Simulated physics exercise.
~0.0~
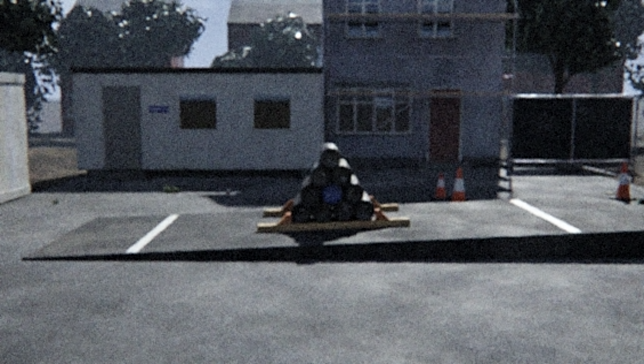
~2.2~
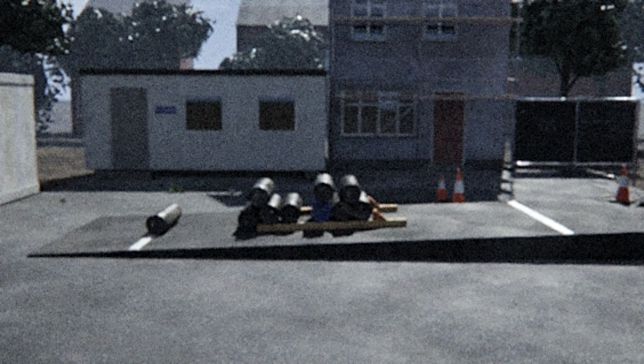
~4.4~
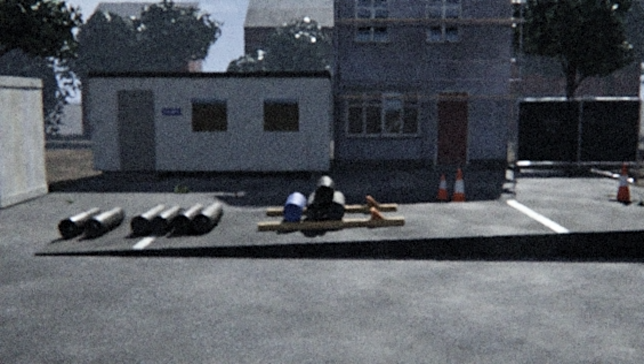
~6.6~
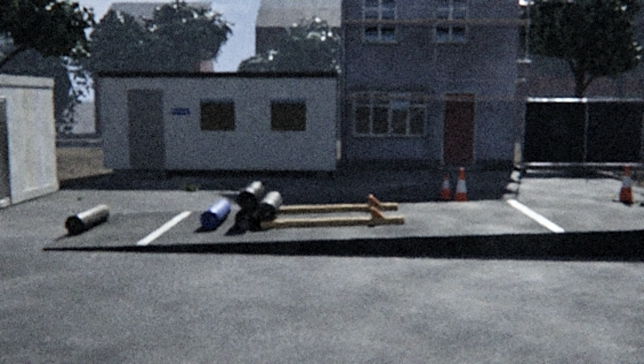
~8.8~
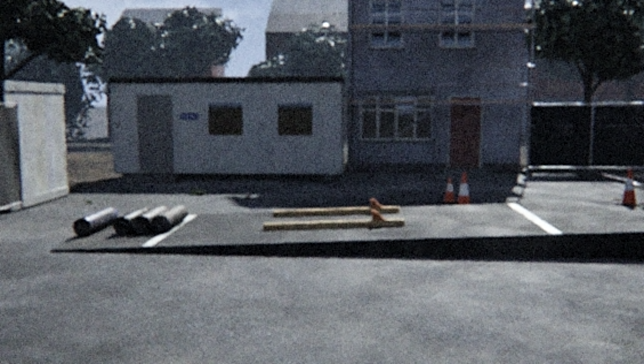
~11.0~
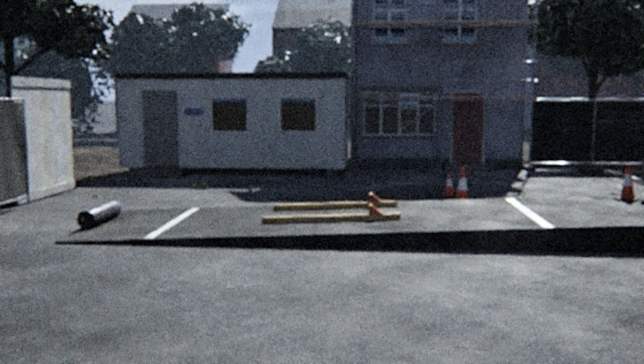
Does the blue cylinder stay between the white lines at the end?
No, the blue cylinder rolls off the bearers to the left and ends up past the left white line.
In a paved yard before a low white cabin and a house, a stacked pile of dark cylinders with one blue among them collapses and rolls left off its wooden bearers, the blue one following, until the bearers are bare and a single cylinder remains in view beyond the left white line.
